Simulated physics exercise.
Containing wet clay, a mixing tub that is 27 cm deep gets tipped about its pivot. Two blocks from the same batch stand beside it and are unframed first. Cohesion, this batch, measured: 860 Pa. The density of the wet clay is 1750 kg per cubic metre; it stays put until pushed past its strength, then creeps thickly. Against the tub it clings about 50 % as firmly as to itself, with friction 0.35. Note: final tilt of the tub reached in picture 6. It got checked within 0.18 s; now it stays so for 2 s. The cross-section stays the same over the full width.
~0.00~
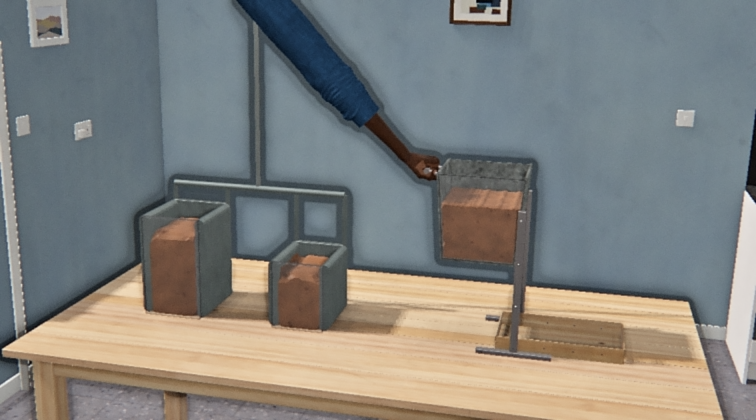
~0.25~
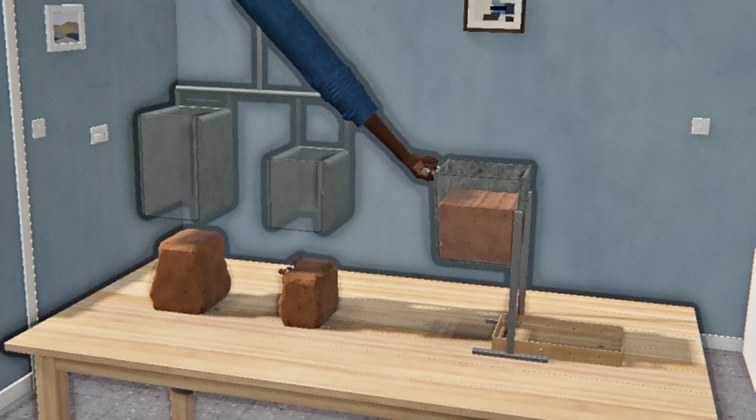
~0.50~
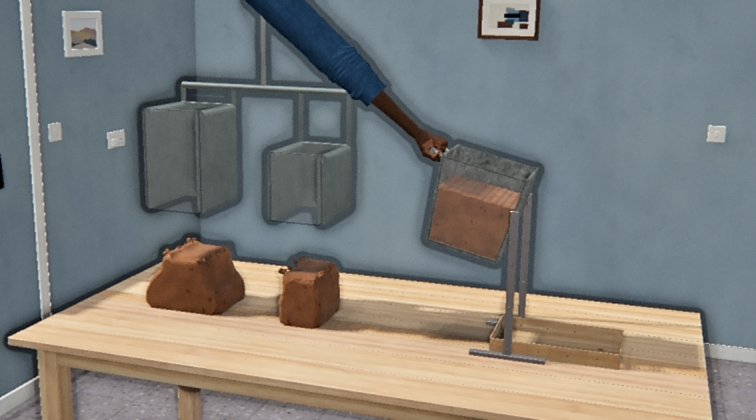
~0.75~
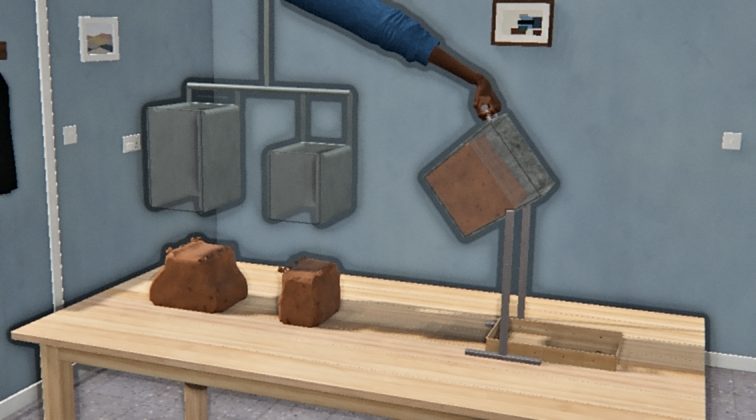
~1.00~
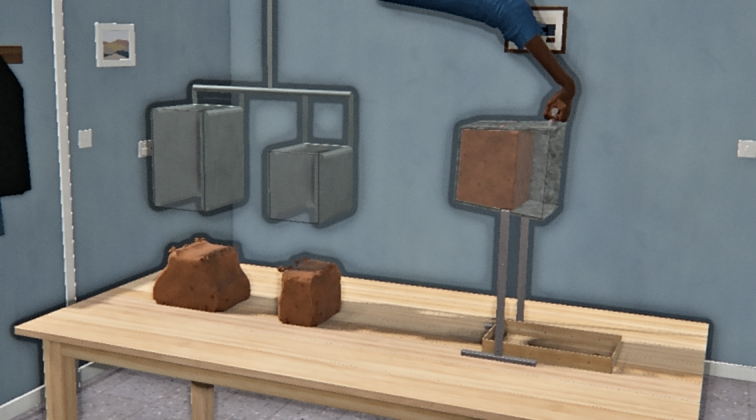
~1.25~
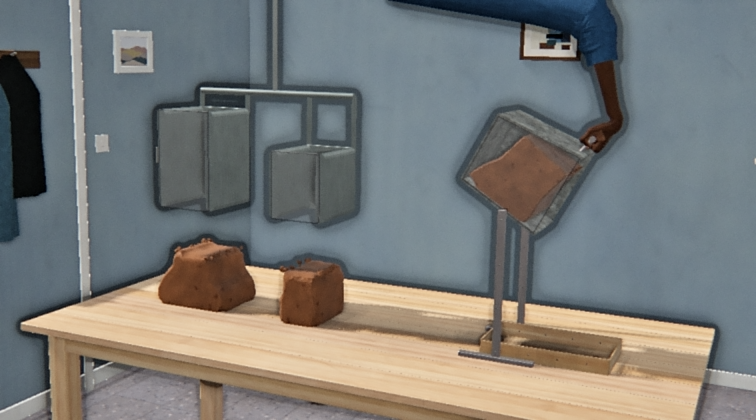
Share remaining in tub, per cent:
Near 0 percent.
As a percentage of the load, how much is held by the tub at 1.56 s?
The tub holds some 7 % at that moment.
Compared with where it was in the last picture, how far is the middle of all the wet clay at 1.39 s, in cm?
The change is near 13 cm.
By 1.39 s, the tub is at 118 degrees and holds 54 %.
By 1.56 s, the tub is at 118 degrees and holds 7 %.
By 1.73 s, the tub is at 118 degrees and holds 0 %.
By 1.90 s, the tub is at 118 degrees and holds 0 %.
By 3.25 s, at the end, the tub is at 118 degrees and holds 0 %.
